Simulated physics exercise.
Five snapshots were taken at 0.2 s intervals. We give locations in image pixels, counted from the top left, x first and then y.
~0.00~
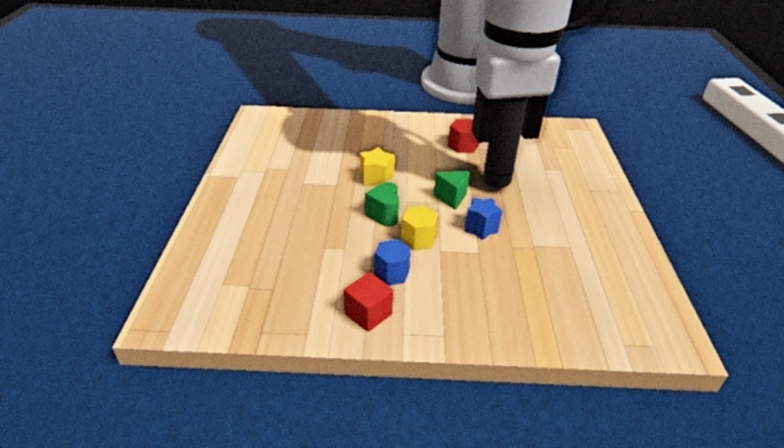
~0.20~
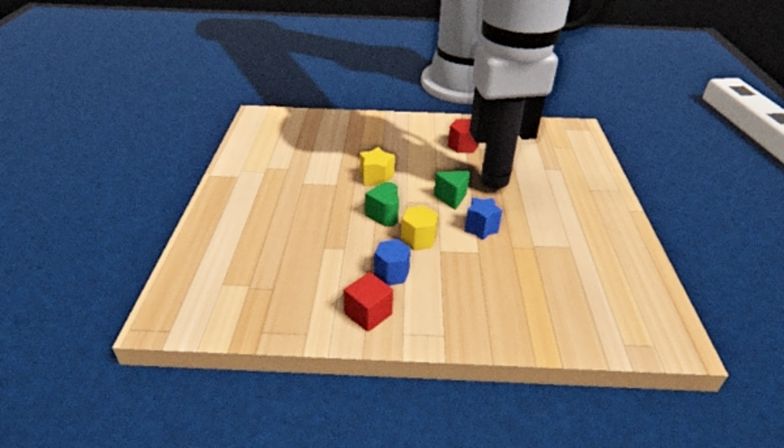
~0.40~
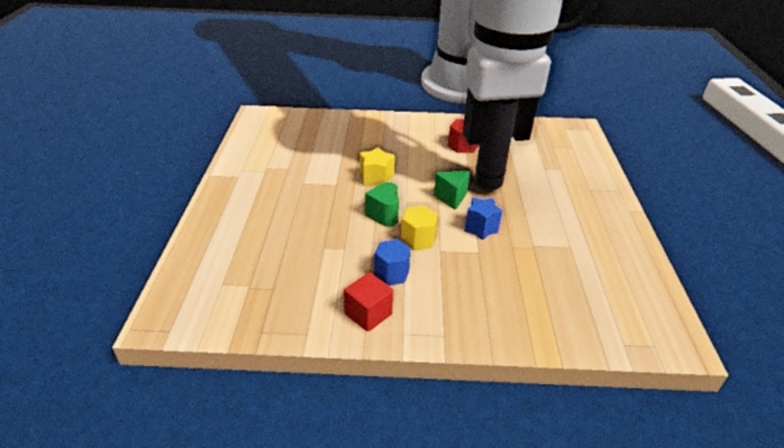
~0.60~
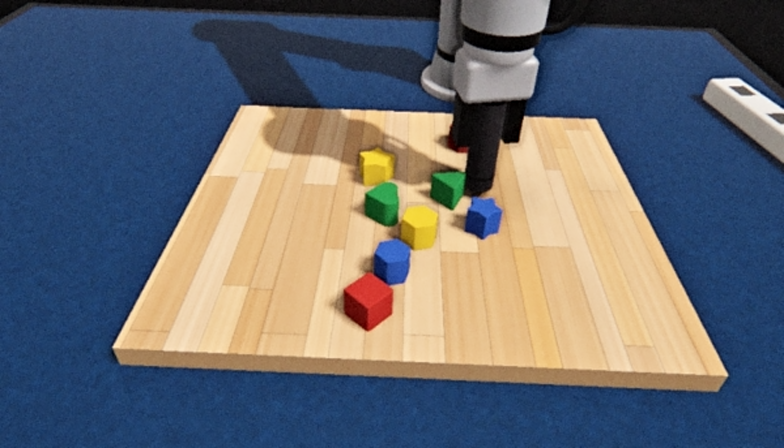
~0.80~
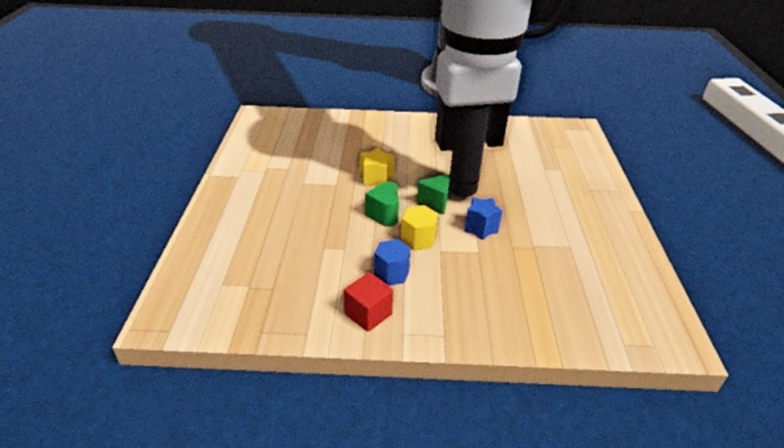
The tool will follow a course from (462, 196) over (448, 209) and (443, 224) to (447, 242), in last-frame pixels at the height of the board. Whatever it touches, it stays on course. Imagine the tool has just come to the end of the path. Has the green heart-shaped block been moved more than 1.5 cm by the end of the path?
Answer: No.
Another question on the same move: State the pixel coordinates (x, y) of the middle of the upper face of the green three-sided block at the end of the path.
Expect it around (420, 186).
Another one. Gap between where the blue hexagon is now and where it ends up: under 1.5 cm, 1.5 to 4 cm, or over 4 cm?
My answer is that it shifts under 1.5 cm.
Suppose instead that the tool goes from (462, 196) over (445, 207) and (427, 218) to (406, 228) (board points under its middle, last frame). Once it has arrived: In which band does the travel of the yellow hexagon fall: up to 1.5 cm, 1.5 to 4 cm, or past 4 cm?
It will move between 1.5 and 4 cm.
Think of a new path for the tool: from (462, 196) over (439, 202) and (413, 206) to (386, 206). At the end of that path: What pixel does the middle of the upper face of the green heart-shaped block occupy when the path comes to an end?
The centre of its top face lies at (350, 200).
The first path, step by step. Halfway along, tool (445, 210); green three-sided block (420, 186).
At the end, tool (448, 235); green heart-shaped block unmoved; blue hexagon unmoved; yellow hexagon (416, 221), turned 30° clockwise; green three-sided block (420, 186).
